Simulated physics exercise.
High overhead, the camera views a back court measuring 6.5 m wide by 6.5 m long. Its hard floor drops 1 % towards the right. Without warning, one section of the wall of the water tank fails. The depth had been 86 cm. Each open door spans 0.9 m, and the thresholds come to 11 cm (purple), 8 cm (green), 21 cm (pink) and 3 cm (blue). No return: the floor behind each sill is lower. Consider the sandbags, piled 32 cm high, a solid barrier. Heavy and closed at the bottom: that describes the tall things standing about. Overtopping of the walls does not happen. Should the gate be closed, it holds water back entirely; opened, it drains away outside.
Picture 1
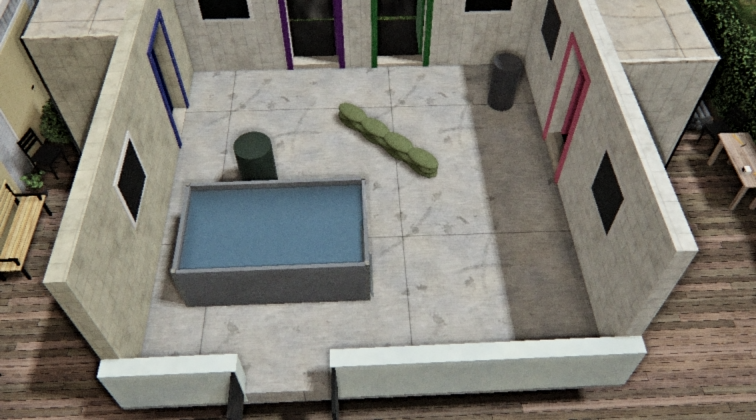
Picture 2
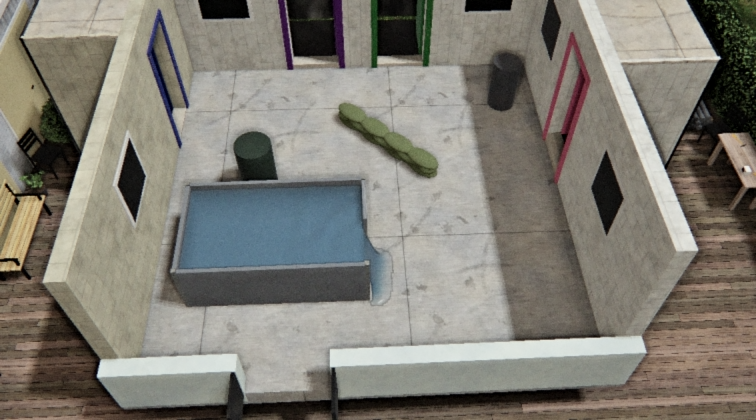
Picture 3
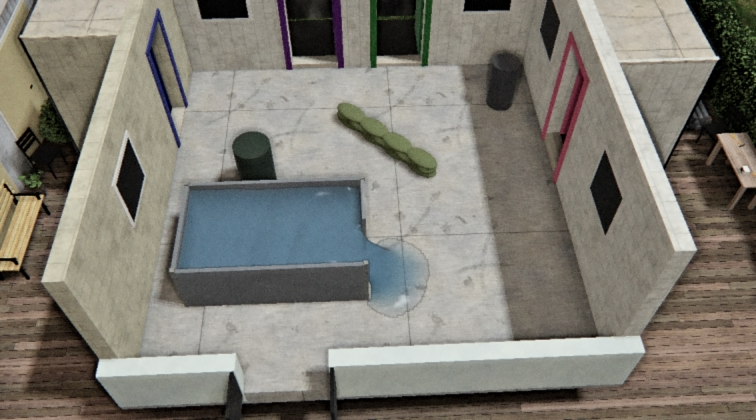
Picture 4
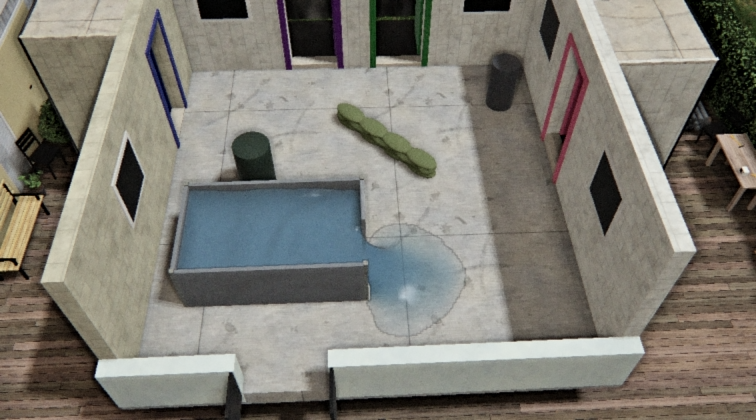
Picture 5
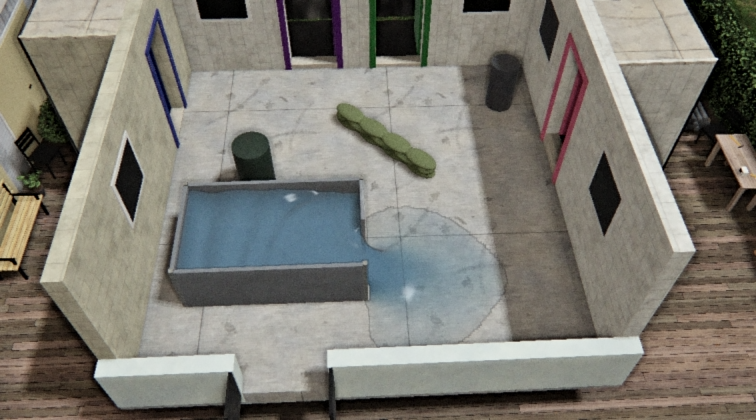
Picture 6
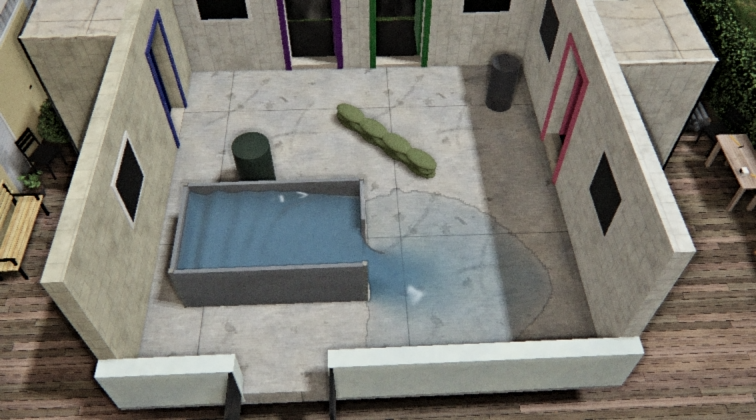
In a walled courtyard, a grey tank of still blue water gave way on its right side, and water poured out, spreading across the pale floor in a widening puddle toward the right-hand wall.
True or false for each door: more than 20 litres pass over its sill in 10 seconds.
Per door: The purple door: False; the green door: True; the pink door: False; the blue door: True.
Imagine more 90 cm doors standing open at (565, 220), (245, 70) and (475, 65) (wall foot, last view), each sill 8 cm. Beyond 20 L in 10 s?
More, less, more.
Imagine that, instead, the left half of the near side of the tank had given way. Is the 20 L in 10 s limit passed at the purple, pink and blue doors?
Outcomes - purple: Not exceeded, pink: Not exceeded, blue: Not exceeded.
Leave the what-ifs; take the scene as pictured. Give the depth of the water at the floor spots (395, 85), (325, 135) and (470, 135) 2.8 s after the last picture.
Listed order: 0 / 0 / 6 cm.
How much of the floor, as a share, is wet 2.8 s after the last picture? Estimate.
I'd say around 40 % is wet.
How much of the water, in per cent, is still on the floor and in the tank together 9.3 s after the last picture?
Some 94 per cent remains.
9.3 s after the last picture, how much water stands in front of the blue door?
Roughly 9.5 centimetres.
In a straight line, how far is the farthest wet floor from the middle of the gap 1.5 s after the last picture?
5.0 m.
Then, 0.7 s after the last picture water covers 30 % of the floor and is deepest (52 cm) near (601, 362); purple door not reached, green door not reached, pink door not reached, blue door not reached.
Then, 1.5 s after the last picture water covers 35 % of the floor and is deepest (48 cm) near (548, 353); purple door not reached, green door not reached, pink door 18 cm at the sill, 0 L in, blue door not reached.
Then, 2.8 s after the last picture water covers 40 % of the floor and is deepest (30 cm) near (598, 351); purple door not reached, green door not reached, pink door 16 cm at the sill, 0 L in, blue door not reached.
Then, 5.3 s after the last picture water covers 70 % of the floor and is deepest (23 cm) near (601, 362); purple door 8 cm at the sill, 0 L in, green door 16 cm at the sill, 36 L in, pink door 13 cm at the sill, 0 L in, blue door not reached.
Then, 9.3 s after the last picture water covers 90 % of the floor and is deepest (16 cm) near (520, 69); purple door 11 cm at the sill, 0 L in, green door 14 cm at the sill, 95 L in, pink door 11 cm at the sill, 0 L in, blue door 9 cm at the sill, 64 L in.
